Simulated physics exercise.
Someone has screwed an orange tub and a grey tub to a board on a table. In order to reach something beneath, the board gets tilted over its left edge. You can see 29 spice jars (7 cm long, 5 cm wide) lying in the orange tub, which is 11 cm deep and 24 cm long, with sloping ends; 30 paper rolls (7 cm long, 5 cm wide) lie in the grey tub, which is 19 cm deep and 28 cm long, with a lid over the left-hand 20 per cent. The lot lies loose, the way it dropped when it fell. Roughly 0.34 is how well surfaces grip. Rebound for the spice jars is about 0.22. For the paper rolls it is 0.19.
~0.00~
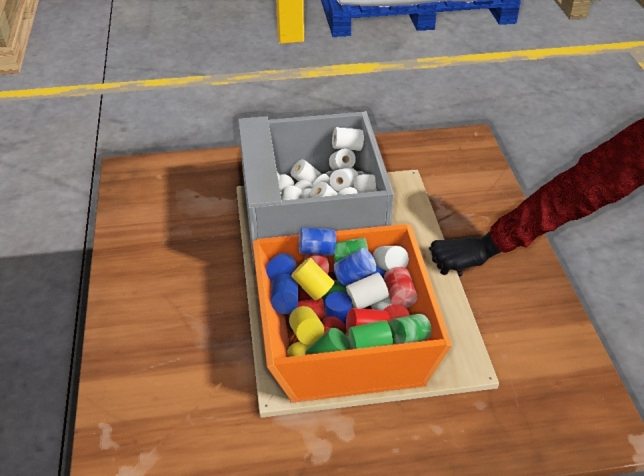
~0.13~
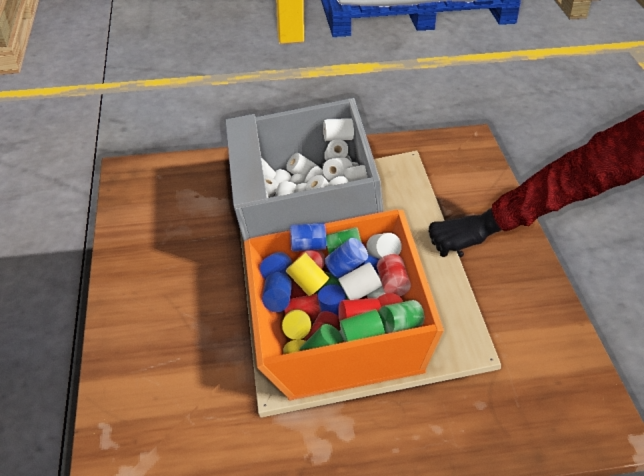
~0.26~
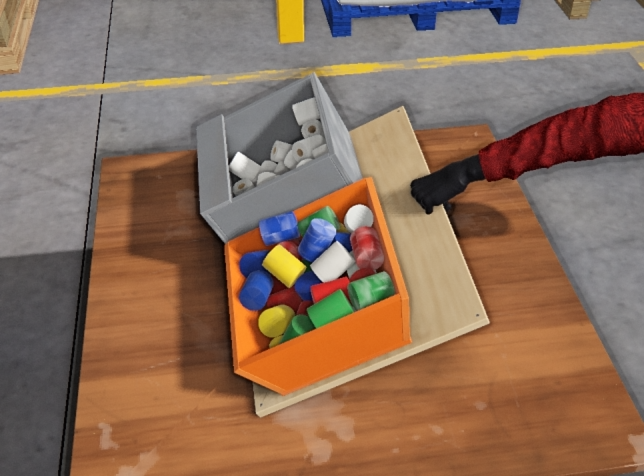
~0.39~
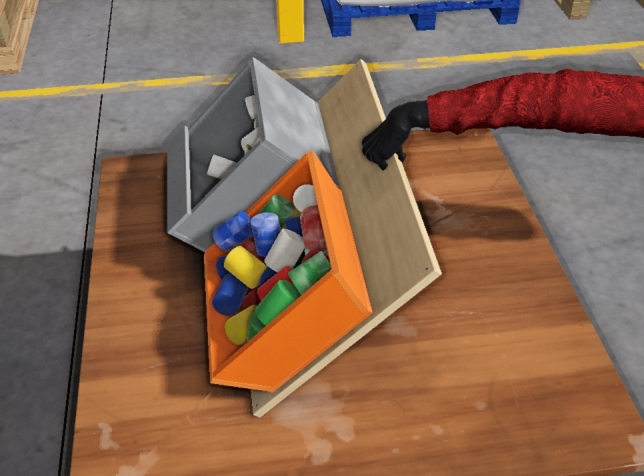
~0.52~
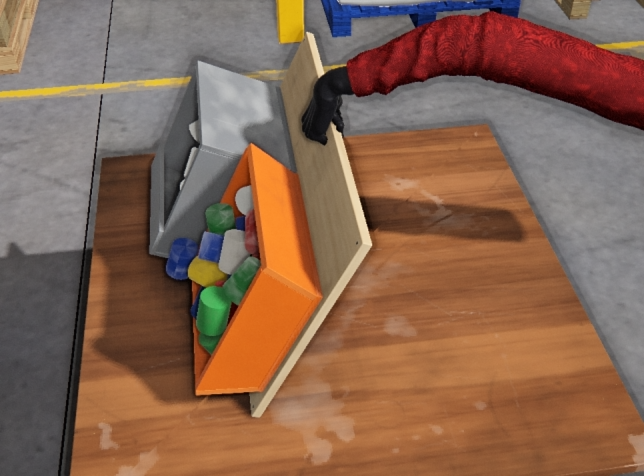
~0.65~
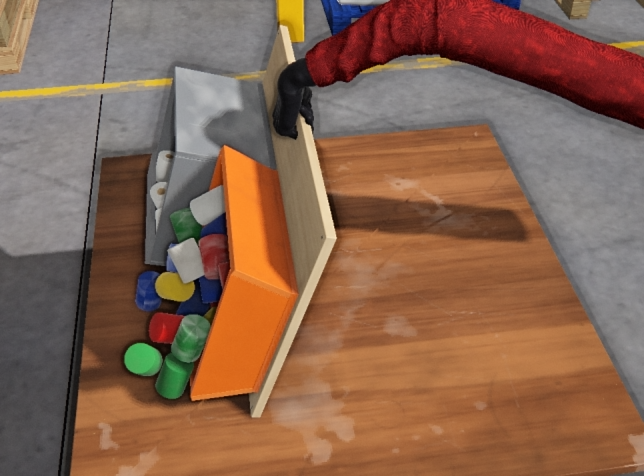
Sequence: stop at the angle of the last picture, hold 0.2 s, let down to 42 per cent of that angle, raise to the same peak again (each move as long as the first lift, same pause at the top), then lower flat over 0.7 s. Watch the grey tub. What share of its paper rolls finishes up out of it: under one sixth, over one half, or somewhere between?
Under one sixth.
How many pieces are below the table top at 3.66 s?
Piece count: Some 12.
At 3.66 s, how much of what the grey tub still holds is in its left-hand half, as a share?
Close to 60 in every hundred.
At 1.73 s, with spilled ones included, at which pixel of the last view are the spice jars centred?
Pixel (168, 359), give or take.
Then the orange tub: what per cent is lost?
Orange tub - about 70 per cent.
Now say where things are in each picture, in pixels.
In the first picture (each is followed by its nearest rim corner in this view), grey tub, (255, 205); orange tub, (274, 362); 0° from level; none out.
The second picture shows grey tub, (241, 205); orange tub, (263, 362); 7° from level.
The third picture shows grey tub, (208, 212); orange tub, (239, 366); 25° from level.
The fourth picture shows grey tub, (175, 229); orange tub, (212, 376); 47° from level.
The fifth picture shows grey tub, (156, 248); orange tub, (196, 388); 65° from level.
The sixth picture shows grey tub, (151, 258); orange tub, (191, 394); 72° from level; 8 out, the lowest jar at (150, 291).
After 1.13 s, tilt 55°; orange tub 14 in, 15 out and grey tub 30 in, 0 out.
After 1.73 s, tilt 42°; orange tub 10 in, 19 out and grey tub 30 in, 0 out.
After 2.57 s, tilt 55°; orange tub 9 in, 20 out and grey tub 30 in, 0 out.
When it is over (at 3.66 s), orange tub 9 in, 20 out and grey tub 30 in, 0 out. Asked share, 0 of 30, 0 per cent.
